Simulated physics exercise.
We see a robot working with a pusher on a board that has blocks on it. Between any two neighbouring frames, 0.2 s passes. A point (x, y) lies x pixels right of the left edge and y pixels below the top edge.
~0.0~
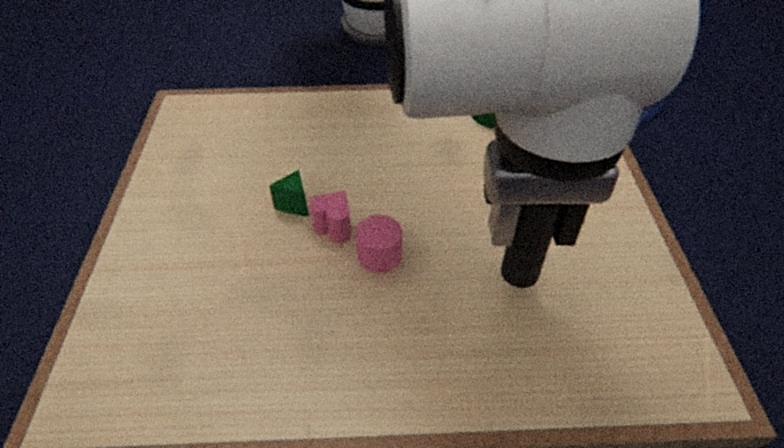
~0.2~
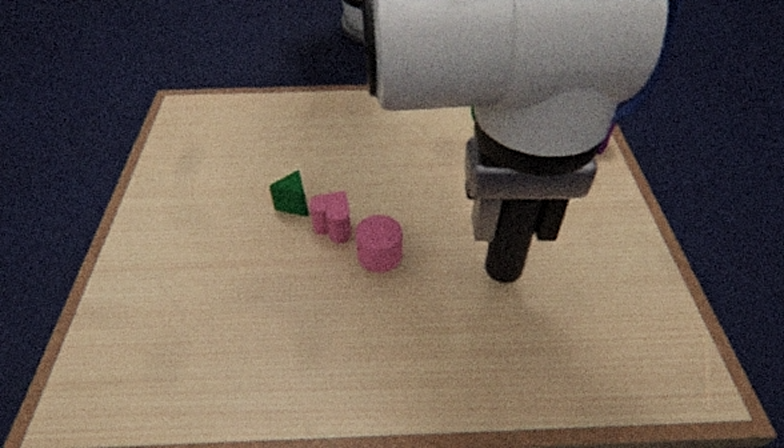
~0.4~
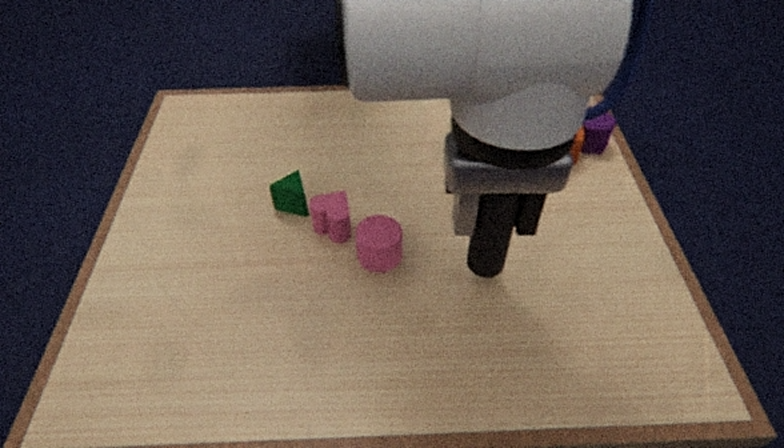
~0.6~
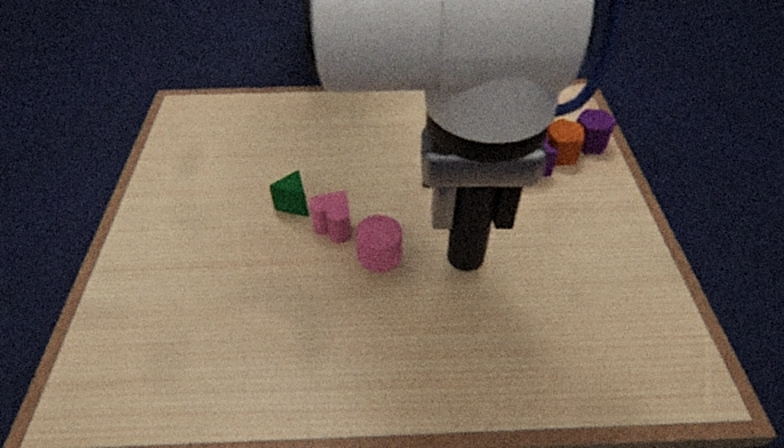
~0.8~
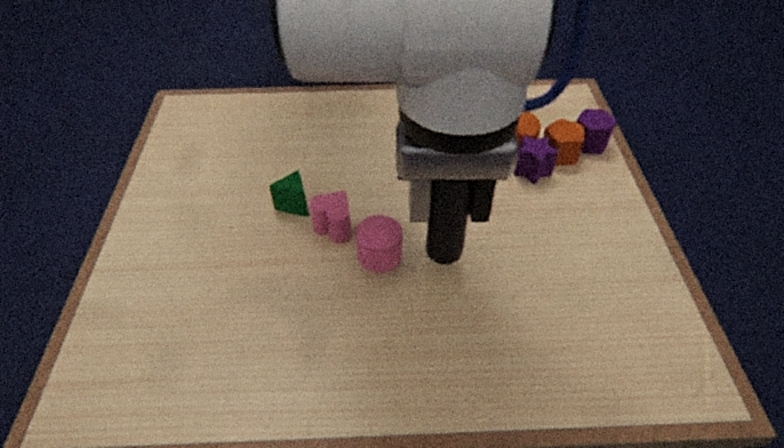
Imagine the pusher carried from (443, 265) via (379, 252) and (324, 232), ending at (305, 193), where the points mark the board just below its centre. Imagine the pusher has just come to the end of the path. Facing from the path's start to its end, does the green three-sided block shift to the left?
No - that is not the case.
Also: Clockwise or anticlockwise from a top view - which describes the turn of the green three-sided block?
The block spins anticlockwise.
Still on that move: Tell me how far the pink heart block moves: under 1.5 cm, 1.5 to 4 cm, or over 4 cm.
It moves quite far, over 4 cm.
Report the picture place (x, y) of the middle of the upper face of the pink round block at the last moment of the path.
It sits at (283, 225).
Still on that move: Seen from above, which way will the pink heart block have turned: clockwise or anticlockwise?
Clockwise from above.
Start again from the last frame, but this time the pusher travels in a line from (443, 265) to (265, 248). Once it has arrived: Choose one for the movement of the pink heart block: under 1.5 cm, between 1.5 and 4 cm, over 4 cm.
Distance: 1.5 to 4 cm.
The first path, step by step. One third of the way, pusher at (378, 238); pink heart block at (318, 200), turned 45° clockwise; pink round block at (336, 228).
Two thirds of the way, pusher at (321, 217); green three-sided block at (288, 176), turned 30° anticlockwise; pink heart block at (295, 193); pink round block at (284, 225).
At the end, pusher at (303, 178); green three-sided block at (260, 149), turned 45° anticlockwise; pink heart block at (272, 163), turned 115° clockwise; pink round block at (283, 225).
